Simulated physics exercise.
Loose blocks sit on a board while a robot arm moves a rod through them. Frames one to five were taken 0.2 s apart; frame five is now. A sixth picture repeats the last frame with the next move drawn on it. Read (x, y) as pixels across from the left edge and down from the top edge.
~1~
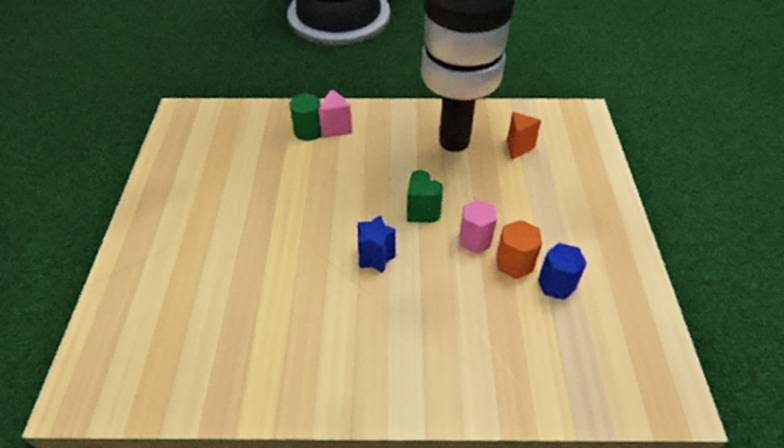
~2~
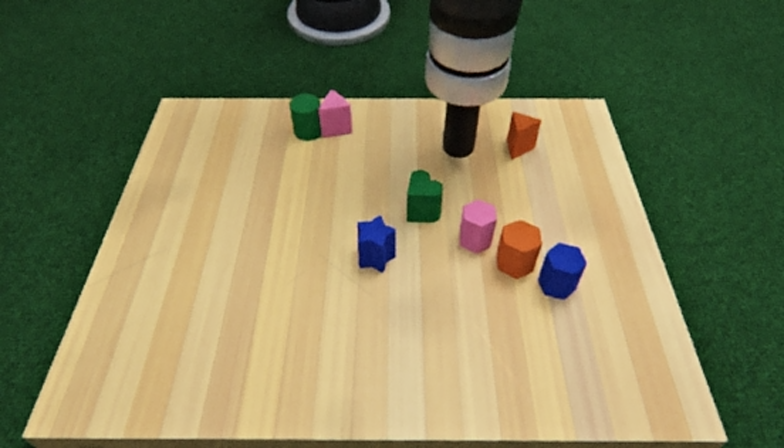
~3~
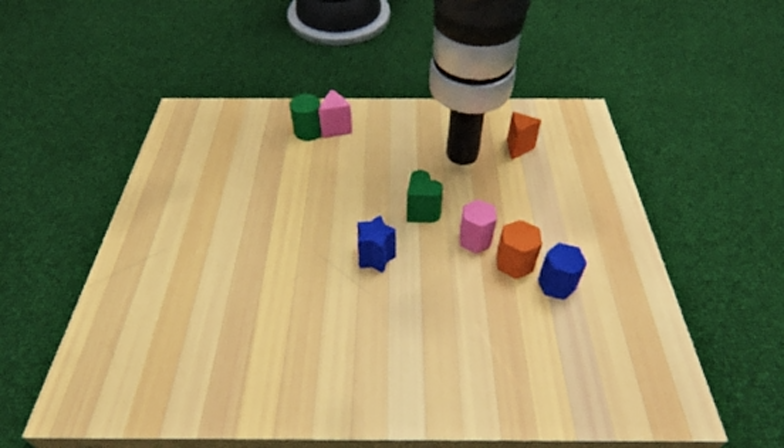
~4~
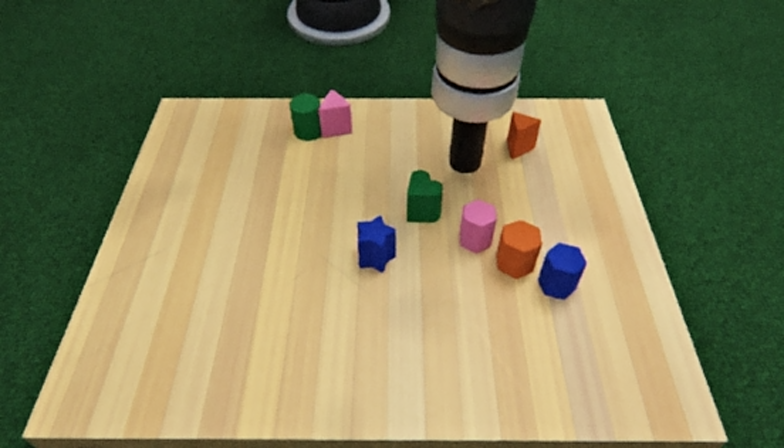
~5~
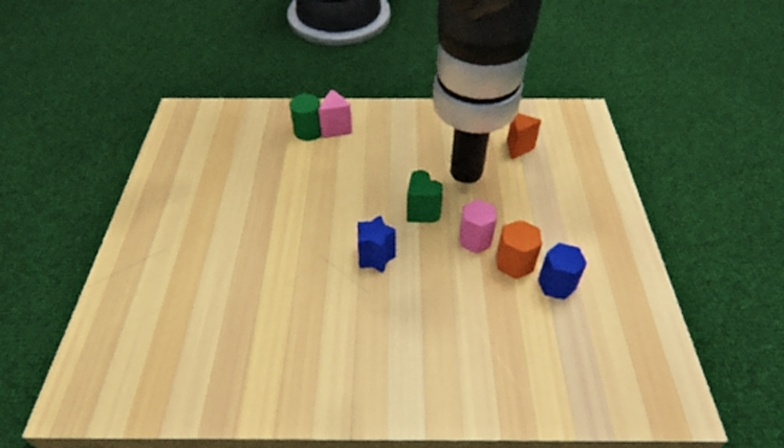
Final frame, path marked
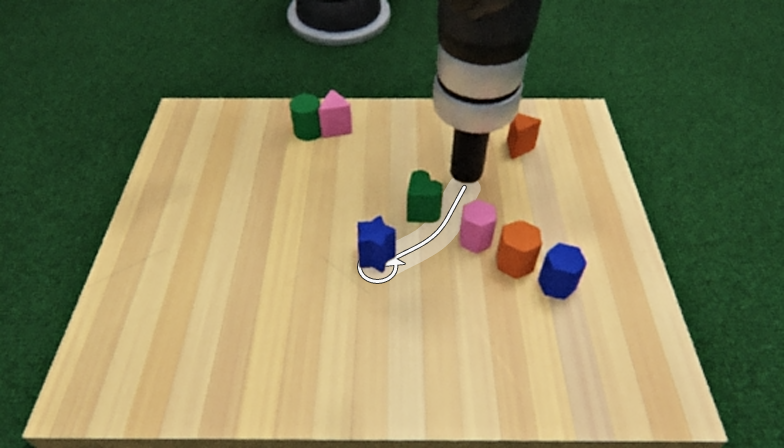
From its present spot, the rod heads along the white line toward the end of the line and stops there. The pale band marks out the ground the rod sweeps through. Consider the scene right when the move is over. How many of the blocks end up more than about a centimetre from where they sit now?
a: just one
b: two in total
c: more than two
Option b.
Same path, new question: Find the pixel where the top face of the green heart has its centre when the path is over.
My estimate: (406, 196).
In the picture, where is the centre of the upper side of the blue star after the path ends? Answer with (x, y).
At (343, 237).
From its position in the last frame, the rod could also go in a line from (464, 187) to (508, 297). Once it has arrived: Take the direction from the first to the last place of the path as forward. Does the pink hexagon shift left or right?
My answer: Right.
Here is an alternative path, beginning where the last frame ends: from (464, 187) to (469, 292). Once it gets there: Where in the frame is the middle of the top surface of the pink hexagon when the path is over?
So, by the moment the path ends, you'll find the top centre of the pink hexagon at (508, 283).
The line goes from (464, 187) through (448, 218) and (419, 246) to (378, 266).
On the path given first. One third of the way, rod at (449, 204); green heart at (418, 188), turned 35° clockwise.
Two thirds of the way, rod at (420, 232); green heart at (406, 196), turned 100° clockwise.
At the end, rod at (377, 253); blue star at (343, 237), turned 45° clockwise; green heart at (406, 196), turned 100° clockwise; pink hexagon unmoved.
